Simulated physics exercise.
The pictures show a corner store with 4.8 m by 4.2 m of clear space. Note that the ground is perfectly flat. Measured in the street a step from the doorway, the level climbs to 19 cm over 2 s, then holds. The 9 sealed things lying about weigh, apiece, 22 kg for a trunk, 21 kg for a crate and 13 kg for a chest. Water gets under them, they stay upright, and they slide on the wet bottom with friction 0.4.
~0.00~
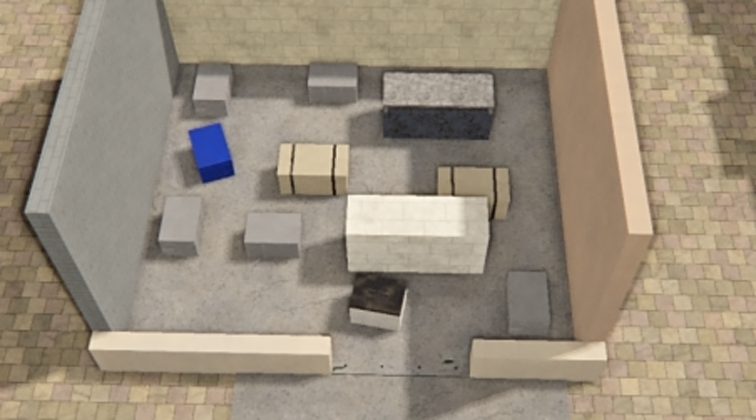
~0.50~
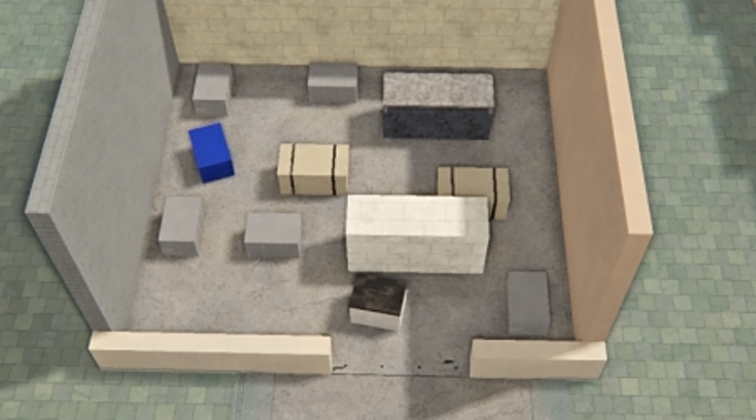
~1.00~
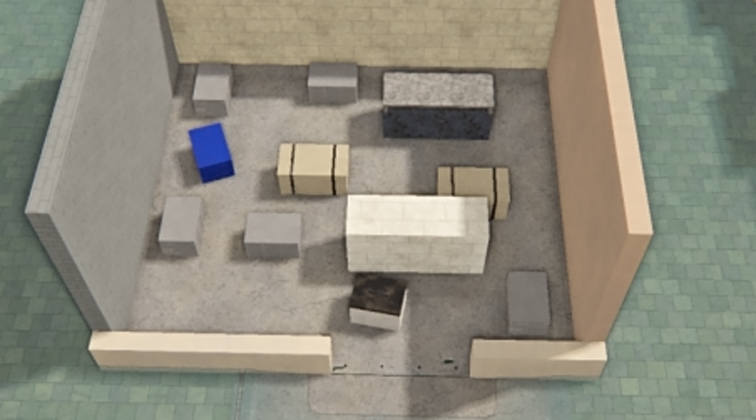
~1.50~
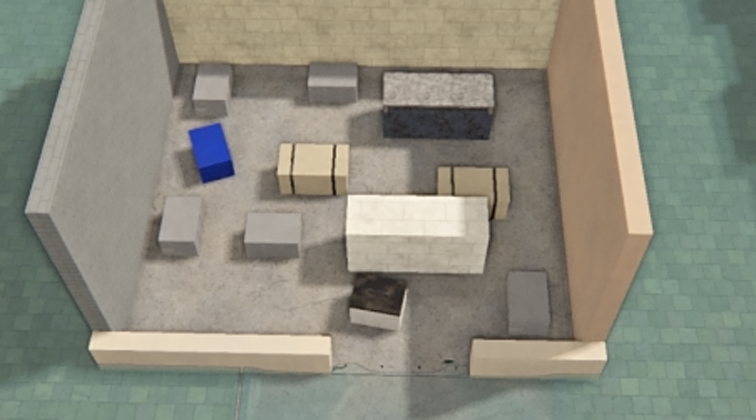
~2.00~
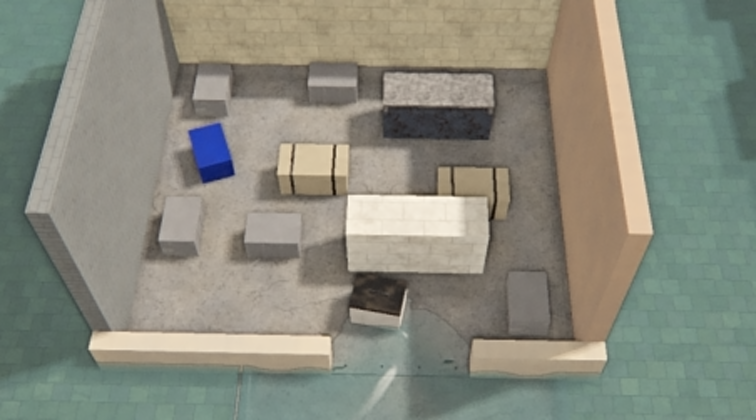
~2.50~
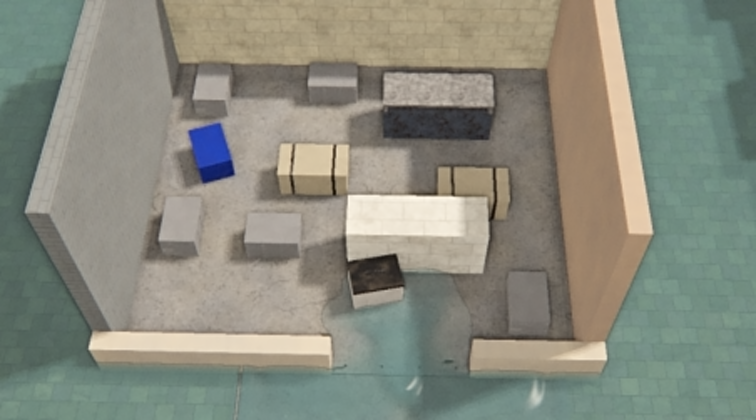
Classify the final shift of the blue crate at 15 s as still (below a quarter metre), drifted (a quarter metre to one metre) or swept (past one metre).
Swept.
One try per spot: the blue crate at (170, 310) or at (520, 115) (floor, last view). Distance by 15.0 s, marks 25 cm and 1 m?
First try: It inches along; second try: It covers a big distance.
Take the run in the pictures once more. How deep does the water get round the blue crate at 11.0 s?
Close to 8 centimetres.
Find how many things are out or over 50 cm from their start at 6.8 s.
The number by then is 1.
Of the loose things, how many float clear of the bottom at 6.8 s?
2.
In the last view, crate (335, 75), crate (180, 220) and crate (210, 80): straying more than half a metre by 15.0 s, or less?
Order as asked: Below, beyond, below.
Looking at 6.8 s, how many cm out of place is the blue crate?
Displacement near 0 cm.
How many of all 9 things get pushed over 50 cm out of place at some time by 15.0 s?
I get 6.
After 3.5 s the blue crate is near (210, 145), 0.0 m from its start, aground; 1 afloat.
After 6.8 s the blue crate is near (210, 145), 0.0 m from its start, aground; 2 afloat.
After 11.0 s the blue crate is near (261, 110), 0.8 m from its start, aground; 3 afloat.
After 15.0 s the blue crate is near (378, 163), 2.0 m from its start, afloat; 9 afloat.
